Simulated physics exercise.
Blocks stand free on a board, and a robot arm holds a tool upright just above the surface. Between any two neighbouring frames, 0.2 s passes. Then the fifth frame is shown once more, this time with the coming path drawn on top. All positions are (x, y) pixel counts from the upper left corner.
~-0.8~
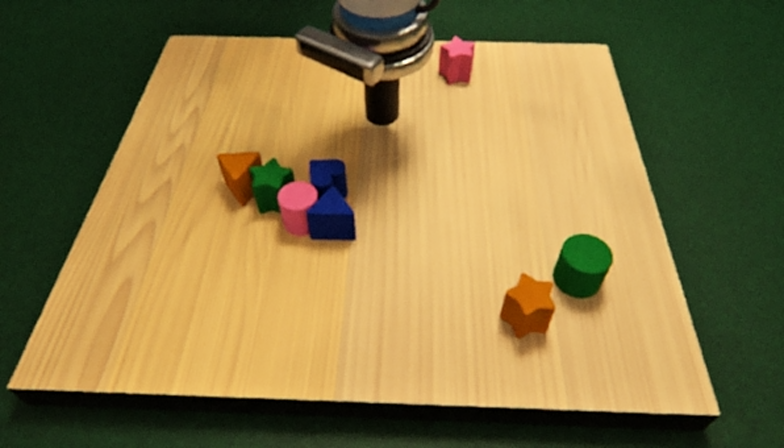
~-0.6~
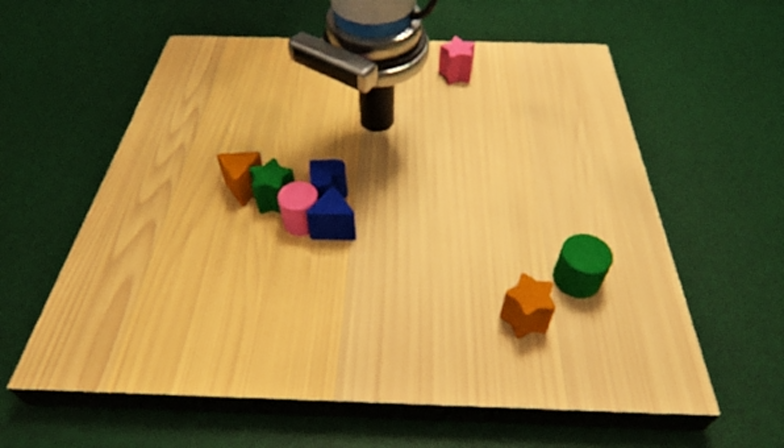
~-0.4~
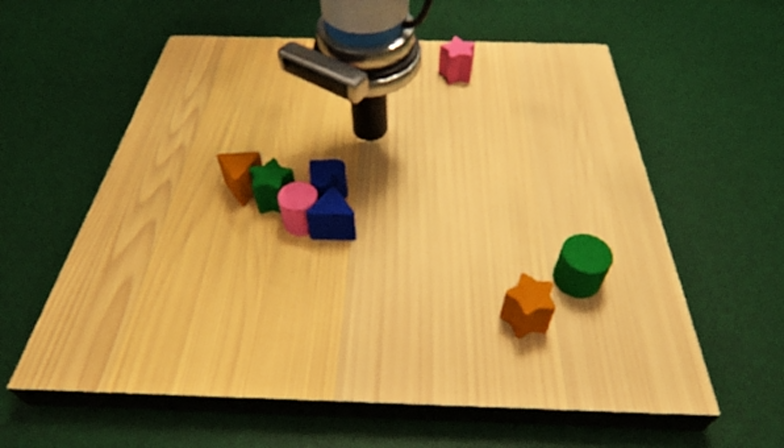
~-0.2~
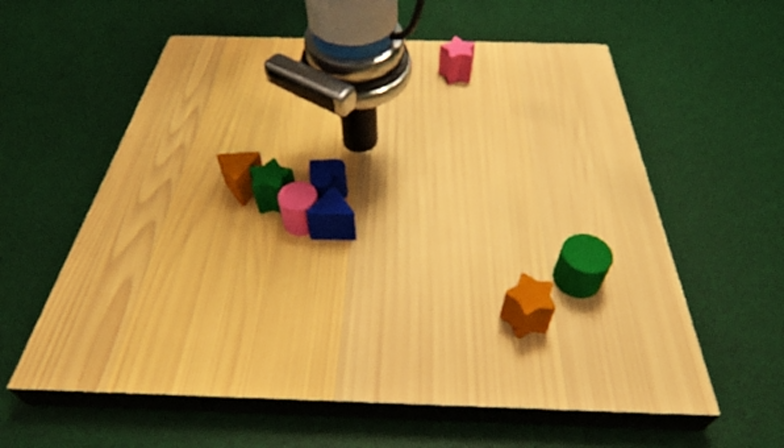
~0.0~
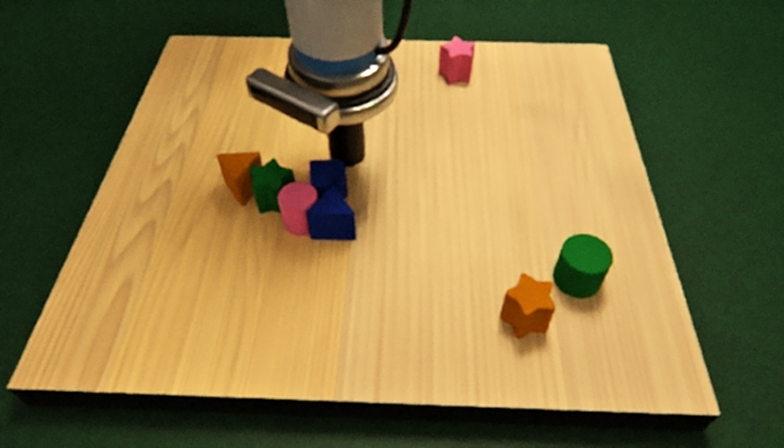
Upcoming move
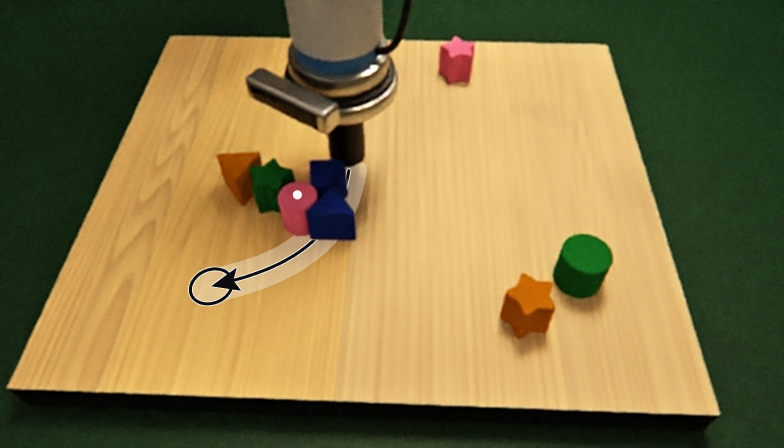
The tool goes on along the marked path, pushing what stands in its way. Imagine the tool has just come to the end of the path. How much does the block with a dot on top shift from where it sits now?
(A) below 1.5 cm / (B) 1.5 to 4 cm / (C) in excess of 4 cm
It's C.
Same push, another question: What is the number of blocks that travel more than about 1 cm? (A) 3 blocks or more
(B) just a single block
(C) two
Option A.
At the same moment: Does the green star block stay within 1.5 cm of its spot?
Yes, I think so.
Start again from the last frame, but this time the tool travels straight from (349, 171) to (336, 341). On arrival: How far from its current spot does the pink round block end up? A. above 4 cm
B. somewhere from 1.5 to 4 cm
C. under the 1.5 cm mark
B - somewhere from 1.5 to 4 cm.
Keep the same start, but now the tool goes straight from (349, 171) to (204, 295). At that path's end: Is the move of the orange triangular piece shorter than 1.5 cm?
My answer is yes.
Drawn move, from (349, 171) via (332, 219) and (283, 262), ending at (211, 286); the dot is on the pink round block.
What follows on the original path. One third of the way, tool at (329, 204); pink round block at (254, 218); blue heart at (295, 206), turned 65° clockwise; blue triangular piece at (322, 230), turned 65° anticlockwise.
Two thirds of the way, tool at (279, 247); pink round block at (204, 230); blue heart at (241, 226); blue triangular piece at (314, 250), turned 95° anticlockwise.
At the end, tool at (205, 271); green star block still; pink round block at (186, 226); blue heart at (225, 223), turned 155° clockwise; blue triangular piece at (314, 250), turned 95° anticlockwise.
